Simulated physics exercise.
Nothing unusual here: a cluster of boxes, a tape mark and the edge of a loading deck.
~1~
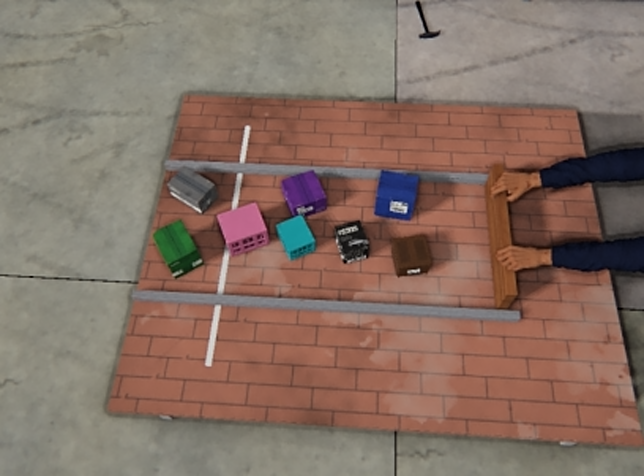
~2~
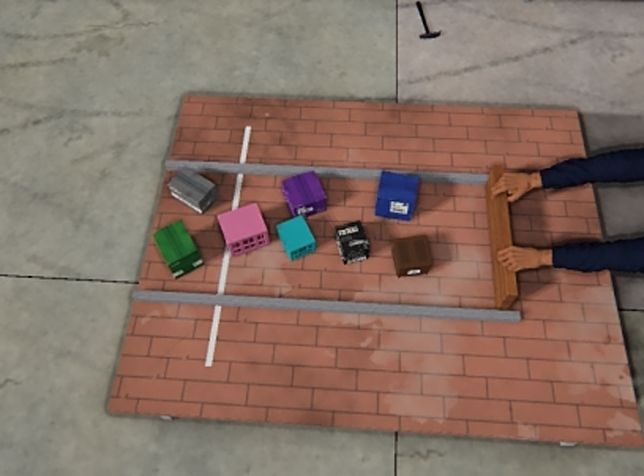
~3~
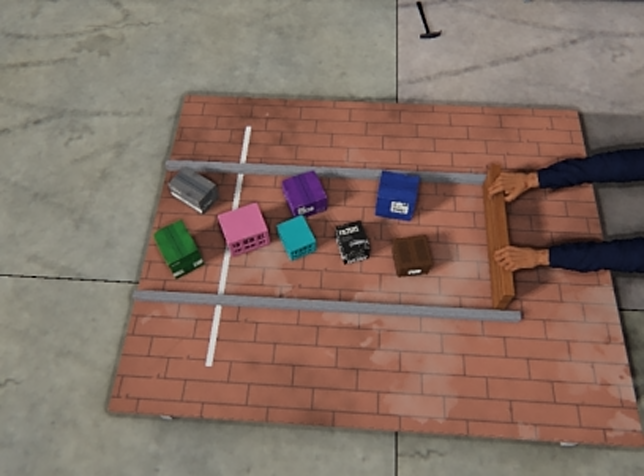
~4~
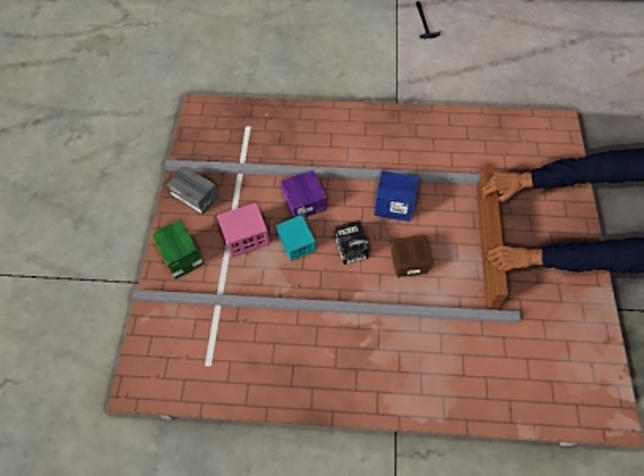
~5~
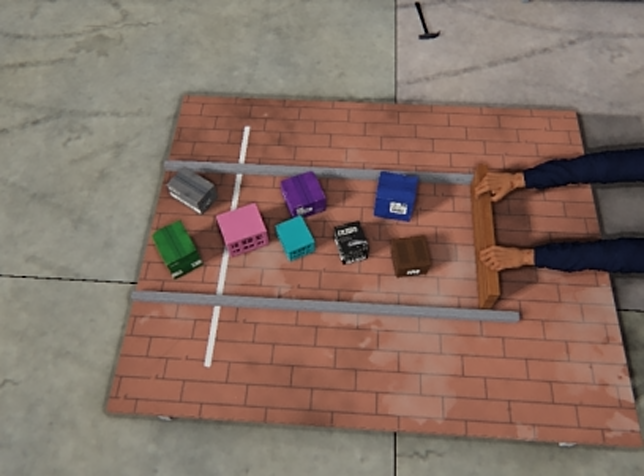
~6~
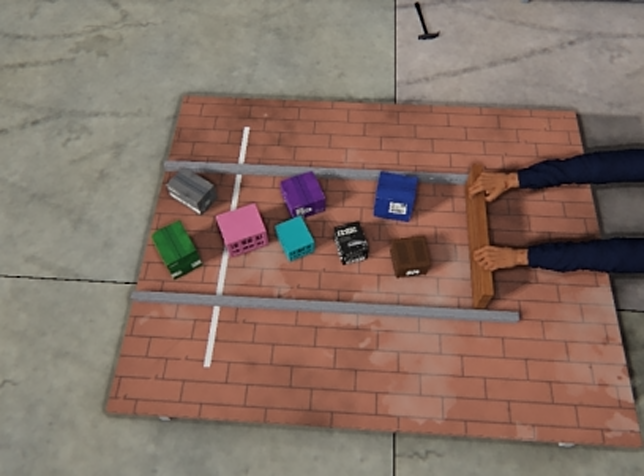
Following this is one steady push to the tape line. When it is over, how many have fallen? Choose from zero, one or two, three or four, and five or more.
When it is over, one or two have fallen.
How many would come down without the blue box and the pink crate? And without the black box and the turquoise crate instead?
The counts would be 0 and 1.
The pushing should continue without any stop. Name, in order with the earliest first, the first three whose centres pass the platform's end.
Pink crate, grey box, turquoise crate.
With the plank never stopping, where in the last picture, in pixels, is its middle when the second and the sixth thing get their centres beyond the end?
At (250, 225) for the second, at (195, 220) for the sixth.
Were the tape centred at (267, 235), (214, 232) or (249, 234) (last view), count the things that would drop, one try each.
The counts would be 0, 3 and 1.
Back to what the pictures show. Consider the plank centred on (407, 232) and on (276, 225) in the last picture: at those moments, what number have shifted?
The first number is 2, the next one 8.
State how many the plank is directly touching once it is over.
It's touching 2 at the end.
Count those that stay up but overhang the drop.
It totals 2.
Early on, none off yet; green box at rest near (177, 250); grey box at rest near (192, 191); pink crate at rest near (243, 231).
A while later, none off yet; green box at rest near (177, 250); grey box at rest near (192, 191); pink crate travelled a little near (225, 228).
Further along, none off yet; green box travelled a little near (163, 255); grey box travelled a little near (182, 190); pink crate travelled well along near (169, 220).
Finally, the number that fall off is one or two; lost, pink crate and grey box.
